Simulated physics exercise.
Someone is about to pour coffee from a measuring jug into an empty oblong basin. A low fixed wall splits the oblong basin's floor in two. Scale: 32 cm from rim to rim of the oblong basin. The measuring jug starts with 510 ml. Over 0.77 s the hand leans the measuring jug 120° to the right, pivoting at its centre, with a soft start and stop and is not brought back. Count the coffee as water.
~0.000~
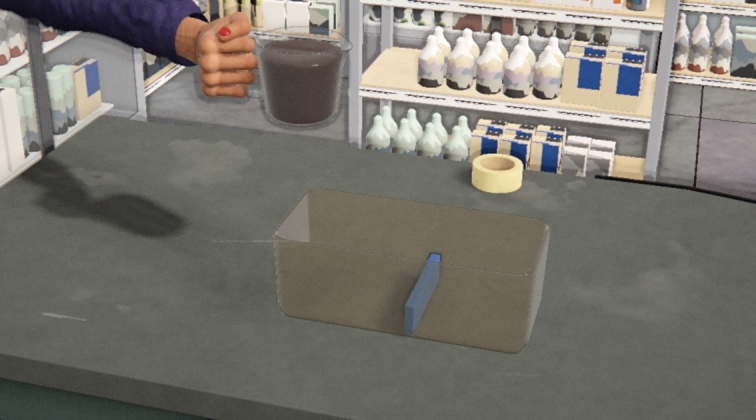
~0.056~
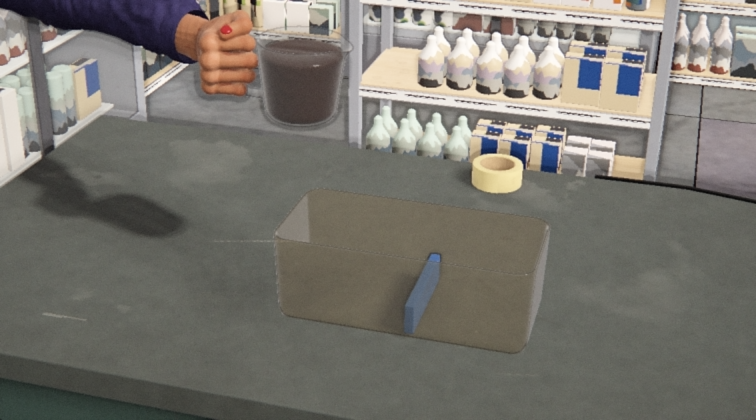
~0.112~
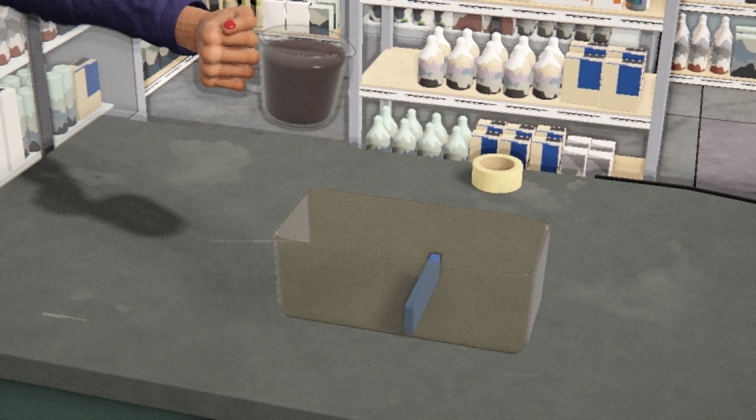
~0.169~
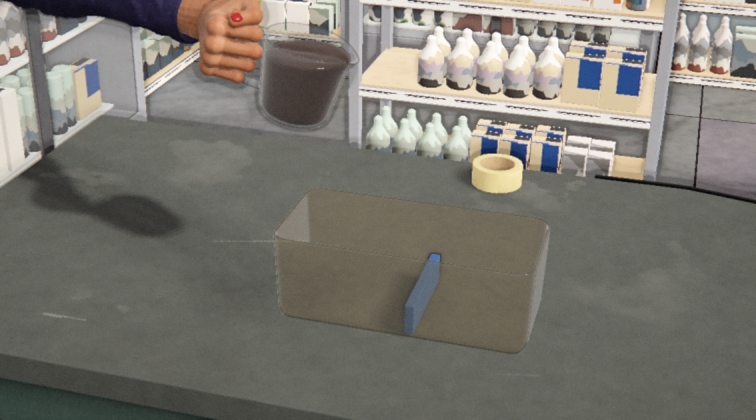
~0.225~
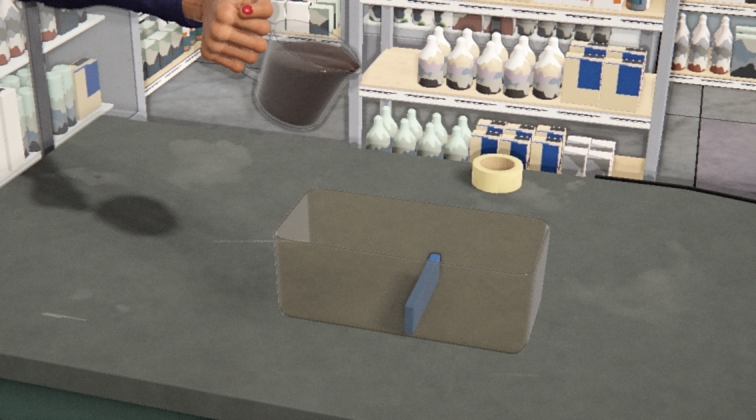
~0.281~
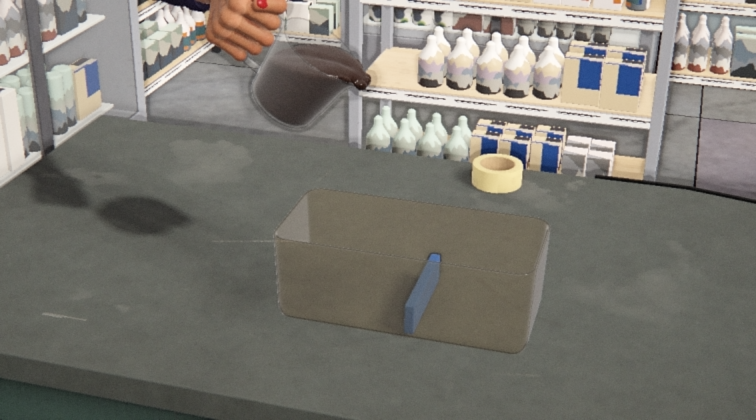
The clip shows a hand holding a clear measuring jug of dark liquid above a counter, beside an oblong basin with a blue divider, then gradually tilting the jug to the right until the liquid reaches its rim.
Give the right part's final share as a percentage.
About 13 per cent.
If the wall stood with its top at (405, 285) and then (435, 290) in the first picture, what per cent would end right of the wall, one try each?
First 45, then 10 per cent.
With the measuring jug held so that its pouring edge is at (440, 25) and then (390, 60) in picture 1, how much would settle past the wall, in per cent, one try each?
First 80, then 65 per cent.
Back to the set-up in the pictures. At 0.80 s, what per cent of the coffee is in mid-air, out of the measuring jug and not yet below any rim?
Near 10 in a hundred.
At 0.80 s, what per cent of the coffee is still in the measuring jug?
About 1 per cent.
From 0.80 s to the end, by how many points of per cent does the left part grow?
Some 1 per cent.
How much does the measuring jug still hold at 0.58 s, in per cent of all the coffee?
About 32 per cent.
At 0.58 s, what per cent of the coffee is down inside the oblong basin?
Near 28 in a hundred.
Then, 0.58 s in, the tilt is 103° and 33 per cent is still to pour, 22 is left of the wall and 5 right of it.
Then, 0.80 s in, the tilt is 120° and 1 per cent is still to pour, 80 is left of the wall and 8 right of it.
Then, 1.02 s in, the tilt is 120° and 0 per cent is still to pour, 81 is left of the wall and 12 right of it.
Then, 1.27 s in, the tilt is 120° and 0 per cent is still to pour, 81 is left of the wall and 13 right of it.
Finally, 81 per cent lies left of the wall, 13 right of it and 6 outside.
